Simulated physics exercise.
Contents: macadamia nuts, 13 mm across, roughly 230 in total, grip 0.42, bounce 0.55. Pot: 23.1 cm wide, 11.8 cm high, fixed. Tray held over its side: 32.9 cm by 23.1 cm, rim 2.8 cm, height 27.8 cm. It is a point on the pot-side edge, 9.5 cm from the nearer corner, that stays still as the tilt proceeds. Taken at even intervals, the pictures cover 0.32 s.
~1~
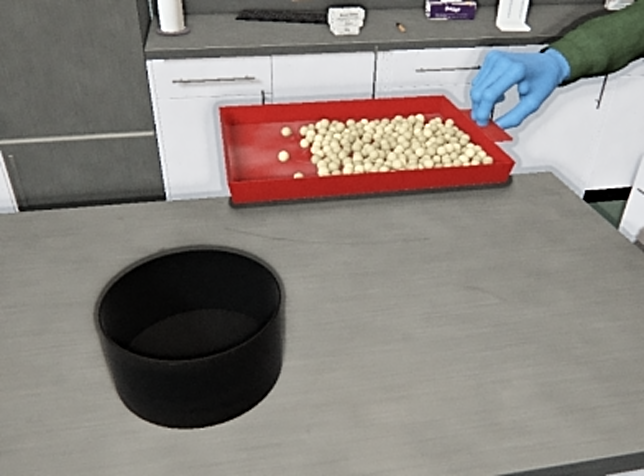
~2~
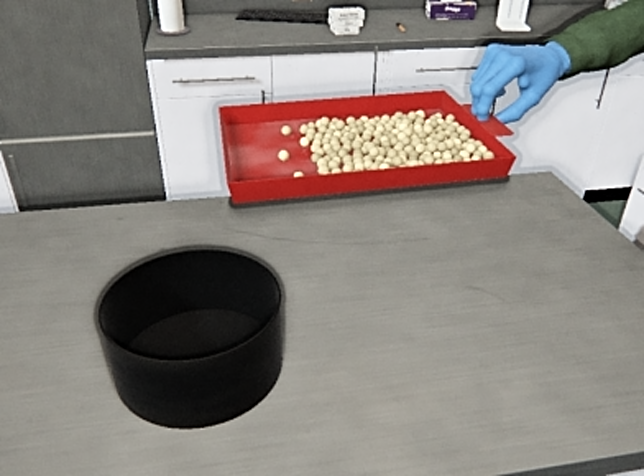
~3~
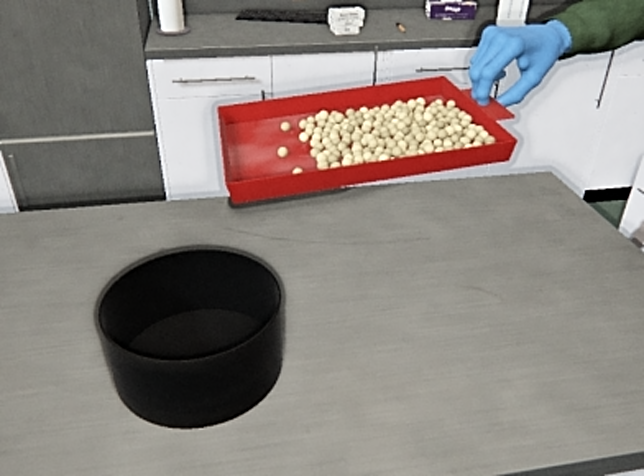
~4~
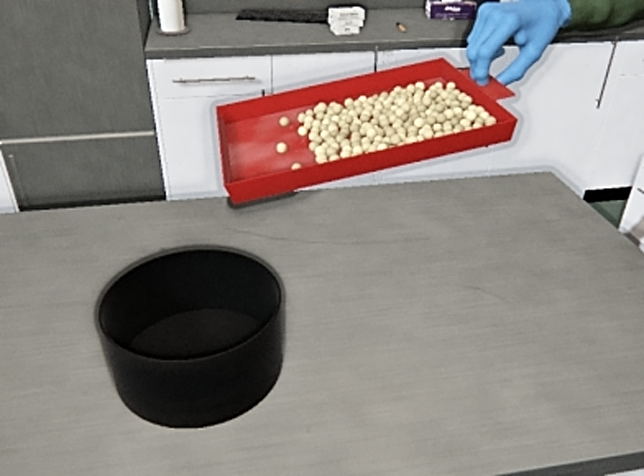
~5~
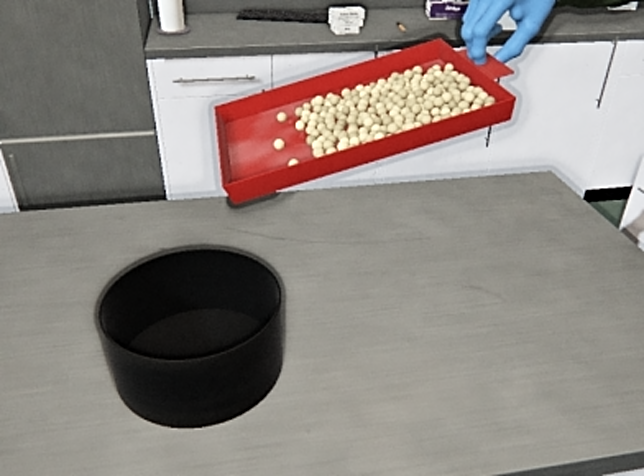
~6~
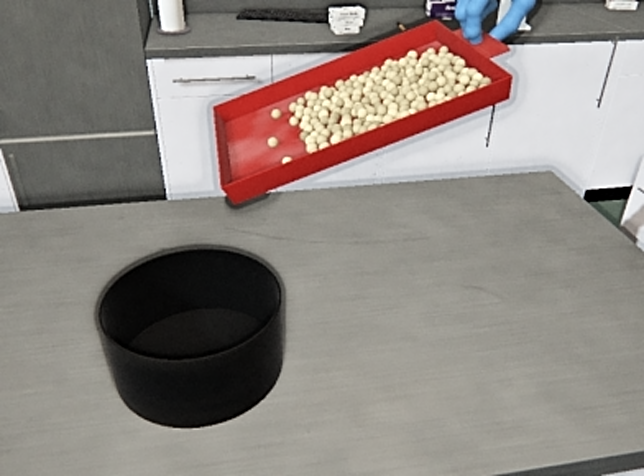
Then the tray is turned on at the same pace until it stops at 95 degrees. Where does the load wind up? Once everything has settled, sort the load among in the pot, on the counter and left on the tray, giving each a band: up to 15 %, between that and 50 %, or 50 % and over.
Pot: 50 % and over; counter: Between 15 and 50 %; tray: Up to 15 %.
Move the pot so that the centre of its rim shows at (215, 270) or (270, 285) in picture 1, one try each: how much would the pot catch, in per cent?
Roughly 80 and 20 percent.
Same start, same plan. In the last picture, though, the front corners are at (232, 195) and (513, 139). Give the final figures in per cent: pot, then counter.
Pot 85; counter 15.
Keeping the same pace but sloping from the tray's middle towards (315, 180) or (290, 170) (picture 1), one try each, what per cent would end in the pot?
About 80 per cent on the first try and 100 per cent on the second.
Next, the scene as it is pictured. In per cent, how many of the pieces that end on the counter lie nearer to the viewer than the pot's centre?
I'd put it at around 0 per cent.
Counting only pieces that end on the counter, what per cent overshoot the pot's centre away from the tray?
About 80 per cent.
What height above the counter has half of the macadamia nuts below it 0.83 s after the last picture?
I'd say near 30 cm.
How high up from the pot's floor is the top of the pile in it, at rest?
My guess is around 2.5 centimetres.
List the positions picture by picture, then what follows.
The first frame shows tray tilt 0 degrees, front corners at (233, 181) and (509, 161); middle of the pieces at (386, 148); pot at (192, 299).
The second frame shows tray tilt 1 degrees, front corners at (232, 181) and (510, 155); middle of the pieces at (386, 145).
The third frame shows tray tilt 5 degrees, front corners at (231, 181) and (511, 139), lowest corner left front; middle of the pieces at (386, 136).
The fourth frame shows tray tilt 10 degrees, front corners at (229, 182) and (511, 118), lowest corner left front; middle of the pieces at (385, 124).
The fifth frame shows tray tilt 14 degrees, front corners at (227, 183) and (509, 97), lowest corner left front; middle of the pieces at (397, 110).
The sixth frame shows tray tilt 19 degrees, front corners at (225, 184) and (506, 76), lowest corner left front; middle of the pieces at (392, 98); pot at (192, 298).
Then, 0.50 s after the last picture, tilt 55 degrees; the tray holds 95 %, the pot 0 %.
Then, 0.83 s after the last picture, tilt 80 degrees; the tray holds 80 %, the pot 15 %.
Then, 1.25 s after the last picture, tilt 95 degrees; the tray holds 15 %, the pot 45 %.
In the end, pot 75 %, counter 25 %, tray 0 %.
